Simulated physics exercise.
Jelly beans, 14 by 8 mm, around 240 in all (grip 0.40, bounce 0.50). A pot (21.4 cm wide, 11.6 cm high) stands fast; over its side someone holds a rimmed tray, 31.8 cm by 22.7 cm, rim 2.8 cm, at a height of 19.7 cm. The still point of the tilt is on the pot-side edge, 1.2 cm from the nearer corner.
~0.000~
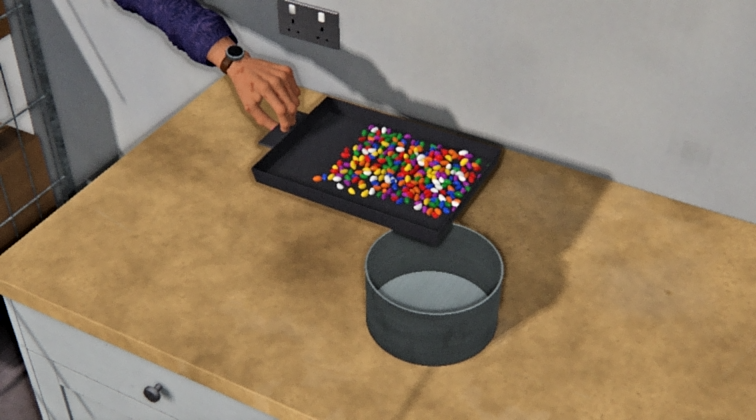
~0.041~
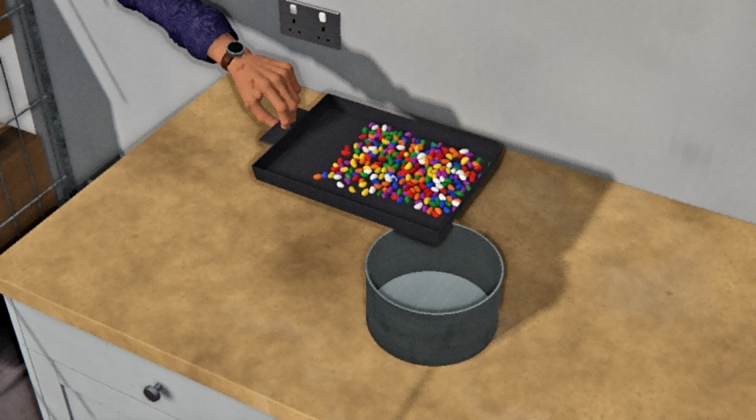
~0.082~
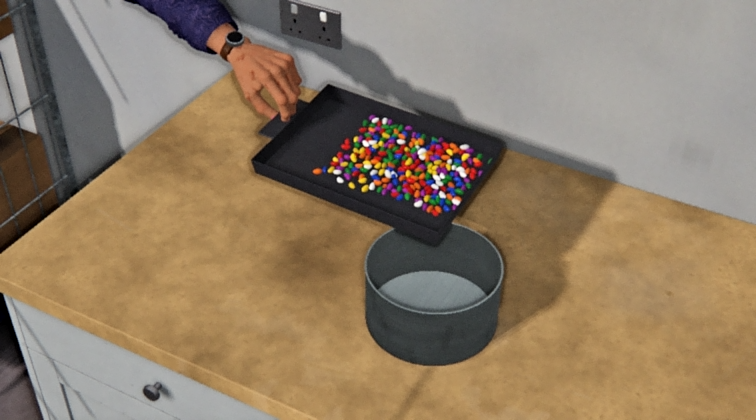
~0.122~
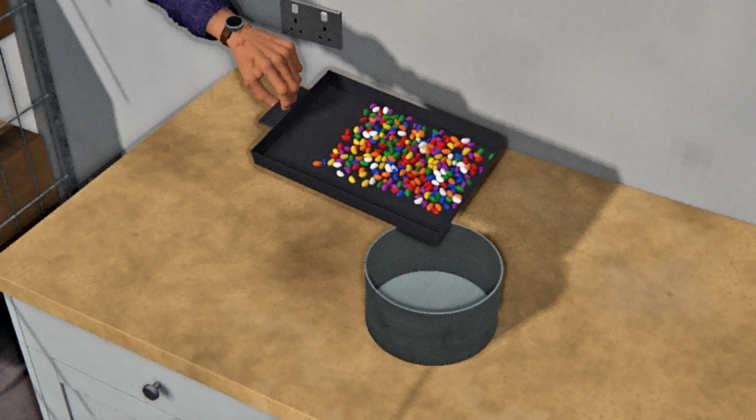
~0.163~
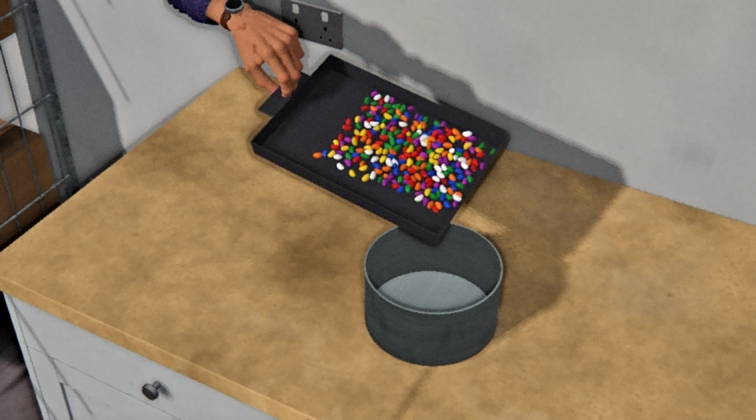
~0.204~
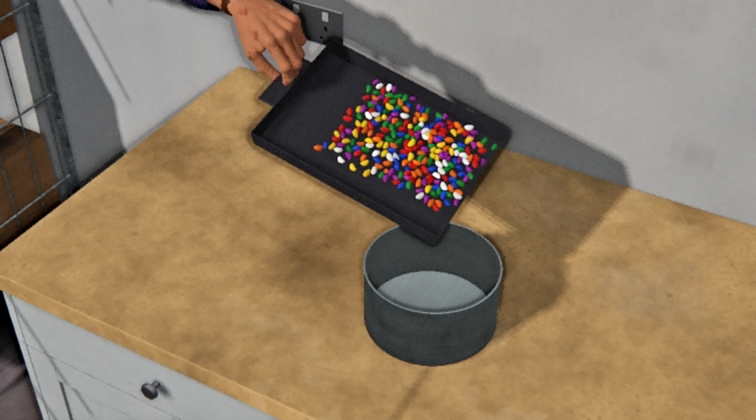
To begin with, a hand holds a dark rimmed tray of colourful jelly beans almost level beside a round grey pot on a wooden counter. The hand then raises the tray's left end, steepening its tilt toward the pot, while the beans stay gathered and the pot remains still.
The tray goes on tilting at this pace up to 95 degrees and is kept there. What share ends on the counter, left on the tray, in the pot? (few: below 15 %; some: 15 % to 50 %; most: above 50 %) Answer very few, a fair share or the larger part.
On the counter: The larger part; left on the tray: Very few; in the pot: A fair share.
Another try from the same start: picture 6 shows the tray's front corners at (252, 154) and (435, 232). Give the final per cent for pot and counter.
Pot 60, counter 35.
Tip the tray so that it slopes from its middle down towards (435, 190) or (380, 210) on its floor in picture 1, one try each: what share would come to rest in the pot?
Some 35 and 40 per cent.
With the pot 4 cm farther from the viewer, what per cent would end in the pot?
It would be near 0 per cent.
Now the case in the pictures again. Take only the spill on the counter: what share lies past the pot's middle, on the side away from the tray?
Roughly 90 per cent.
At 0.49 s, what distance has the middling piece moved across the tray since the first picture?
About 6 cm.
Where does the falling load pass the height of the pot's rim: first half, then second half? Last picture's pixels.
First near (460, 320), later near (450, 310).
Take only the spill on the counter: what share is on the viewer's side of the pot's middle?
Some 90 per cent.
After 0.49 s, tilt 57 degrees; the tray holds 100 %, the pot 0 %.
Then, at 0.68 s, tilt 82 degrees; the tray holds 80 %, the pot 0 %.
After 0.99 s, tilt 95 degrees; the tray holds 5 %, the pot 25 %.
By 2.3 s all is still; counter 65 %, tray 0 %, pot 35 %.
